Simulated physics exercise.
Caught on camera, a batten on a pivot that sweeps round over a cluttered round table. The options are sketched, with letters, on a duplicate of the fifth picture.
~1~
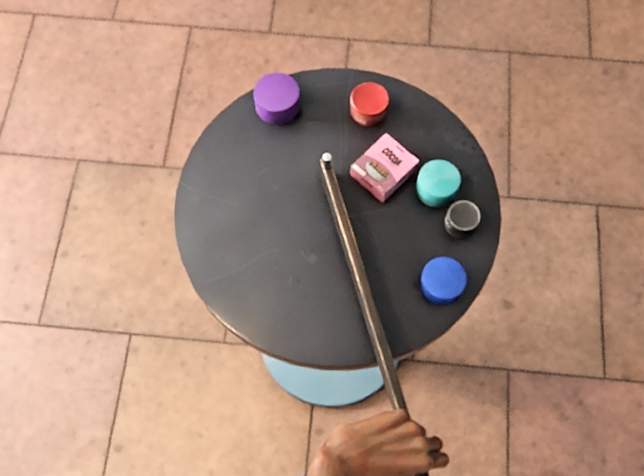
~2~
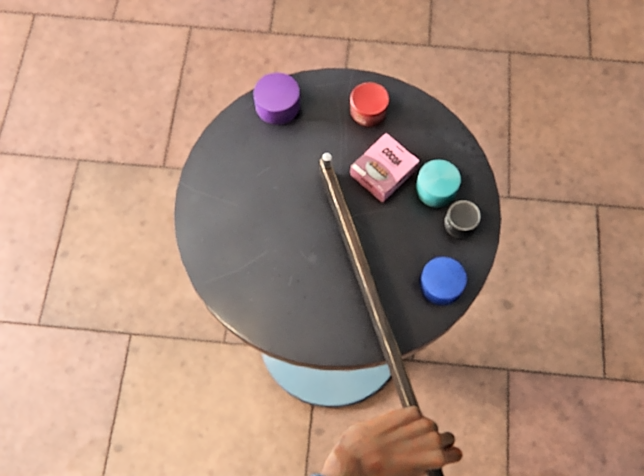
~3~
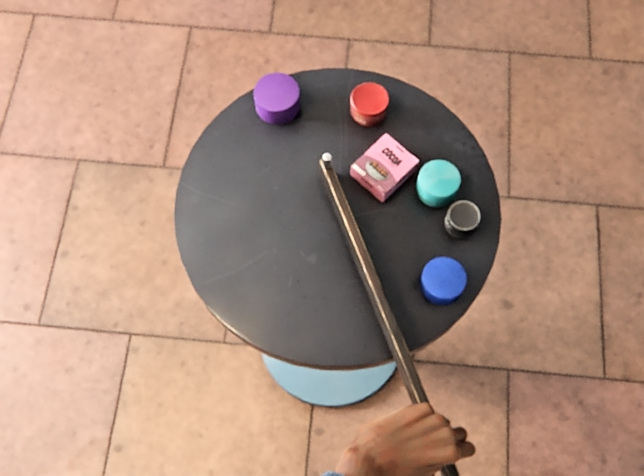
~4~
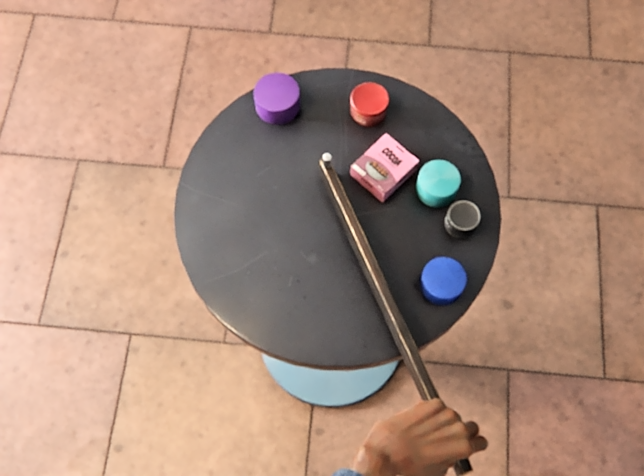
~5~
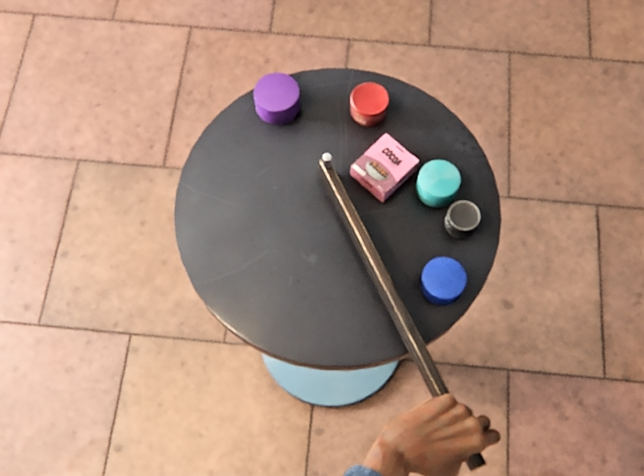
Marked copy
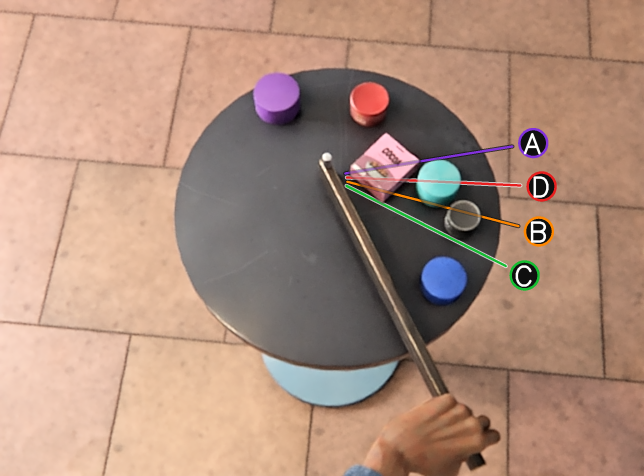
On a round dark table, a hand swings the near end of a pivoted batten slightly rightward, the pots and pink packet staying still.
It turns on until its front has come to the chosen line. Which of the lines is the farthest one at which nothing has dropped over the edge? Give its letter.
It can go as far as C.
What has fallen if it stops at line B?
The blue pot goes over.
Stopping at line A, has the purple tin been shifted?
No.
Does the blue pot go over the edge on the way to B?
Yes.
On the copy, A at (430, 160); B at (432, 204); C at (424, 225); D at (434, 182).
On C. First, arm (399, 246); blue pot (449, 277); purple tin (278, 99).
Then, arm (418, 227); blue pot (477, 250); black tub (462, 217).
Finally, arm (426, 215); blue pot (492, 232); black tub (465, 206); nothing has fallen.
By contrast, A drops the blue pot; B drops the blue pot; D drops the blue pot.
